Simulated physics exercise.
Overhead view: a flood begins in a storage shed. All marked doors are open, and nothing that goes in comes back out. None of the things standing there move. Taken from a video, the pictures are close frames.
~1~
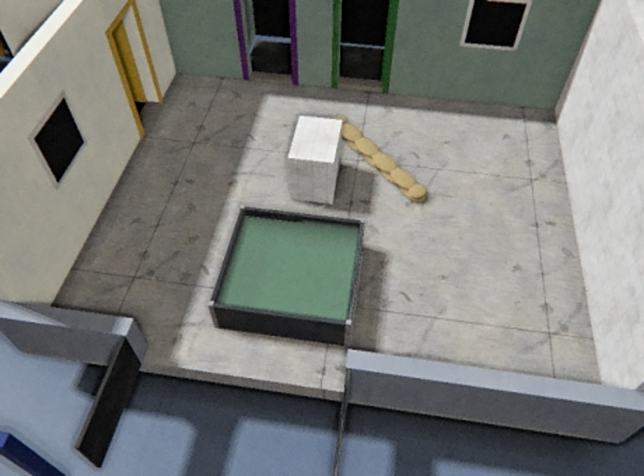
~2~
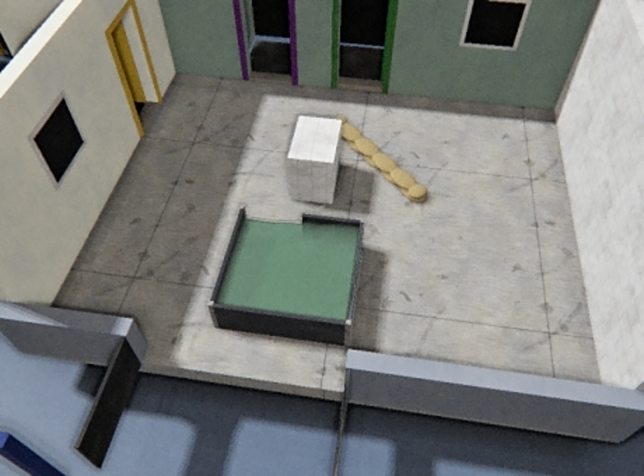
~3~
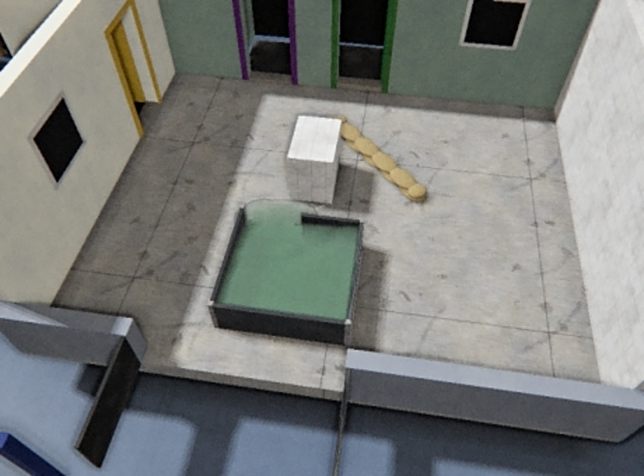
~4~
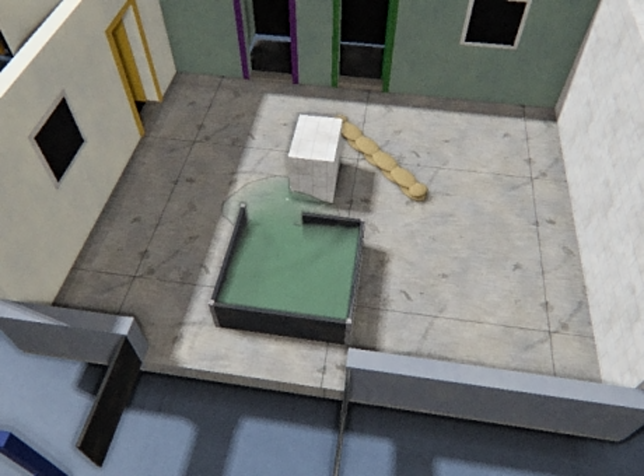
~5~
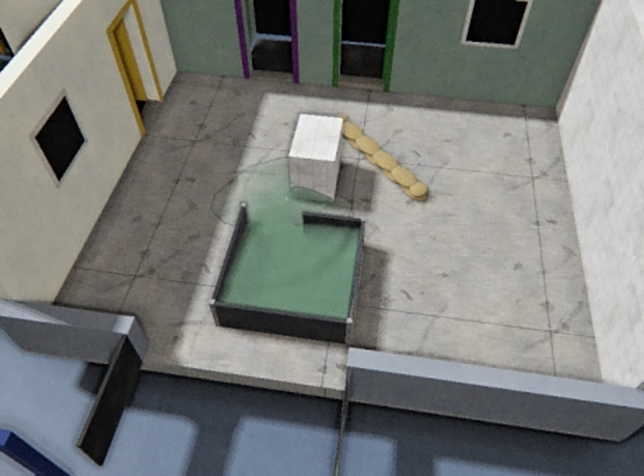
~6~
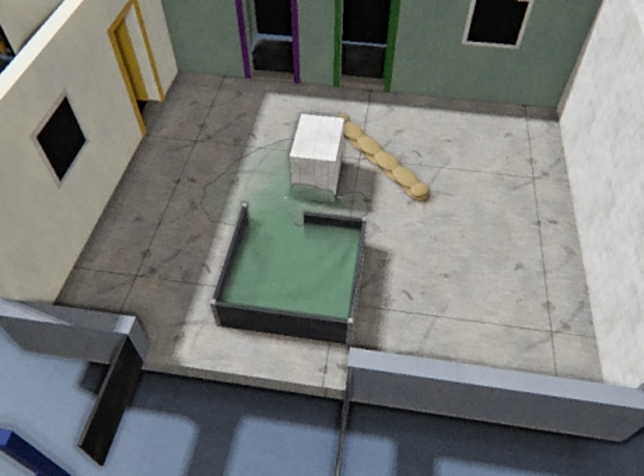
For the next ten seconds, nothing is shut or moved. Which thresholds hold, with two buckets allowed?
As I see it, the green door will let through no more than two buckets; the yellow door will let through over two buckets; the purple door will let through over two buckets.
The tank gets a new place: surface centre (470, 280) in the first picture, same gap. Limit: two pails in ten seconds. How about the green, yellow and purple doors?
The green one holds, the yellow one takes less, the purple one holds.
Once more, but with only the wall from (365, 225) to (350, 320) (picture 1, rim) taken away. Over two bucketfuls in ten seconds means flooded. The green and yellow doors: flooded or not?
Result - green: Misses the line; yellow: Misses the line.
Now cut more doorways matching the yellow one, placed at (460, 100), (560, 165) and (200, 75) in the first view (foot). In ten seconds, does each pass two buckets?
First falls short, then falls short, then tops the limit.
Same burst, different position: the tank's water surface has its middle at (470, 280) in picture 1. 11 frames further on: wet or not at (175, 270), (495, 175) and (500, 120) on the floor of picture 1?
So, in the order given, I'd say unaffected, soaked through, soaked through.
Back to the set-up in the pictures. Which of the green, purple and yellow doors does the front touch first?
I'd say the purple one.
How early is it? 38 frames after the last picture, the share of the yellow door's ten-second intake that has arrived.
Share by then: 75 in a hundred.
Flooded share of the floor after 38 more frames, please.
It should be close to 50 %.
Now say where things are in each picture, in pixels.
Still water in the water tank at (292, 264), in the first frame.
Water pours out on the water tank's far side and has run to a hidden place, in the second frame.
Water pours out on the water tank's far side and has run to (253, 205), in the third frame.
Water pours out on the water tank's far side and has run to (275, 180), in the fourth frame.
The front is at (288, 161), out from the gap on the water tank's far side, in the fifth frame.
The front is at (284, 144), out from the gap on the water tank's far side, in the sixth frame.
A moment on, water covers 20 % of the floor; the green door not reached, the yellow door not reached, the purple door not reached.
Next, water covers 30 % of the floor; the green door not reached, the yellow door wet at the sill, nothing in, the purple door under two buckets in.
Then, water covers 40 % of the floor; the green door wet at the sill, nothing in, the yellow door under two buckets in, the purple door far over two buckets in.
Later, water covers 50 % of the floor; the green door wet at the sill, nothing in, the yellow door over two buckets in, the purple door far over two buckets in.
In the end, water covers 80 % of the floor; the green door wet at the sill, nothing in, the yellow door far over two buckets in, the purple door far over two buckets in.
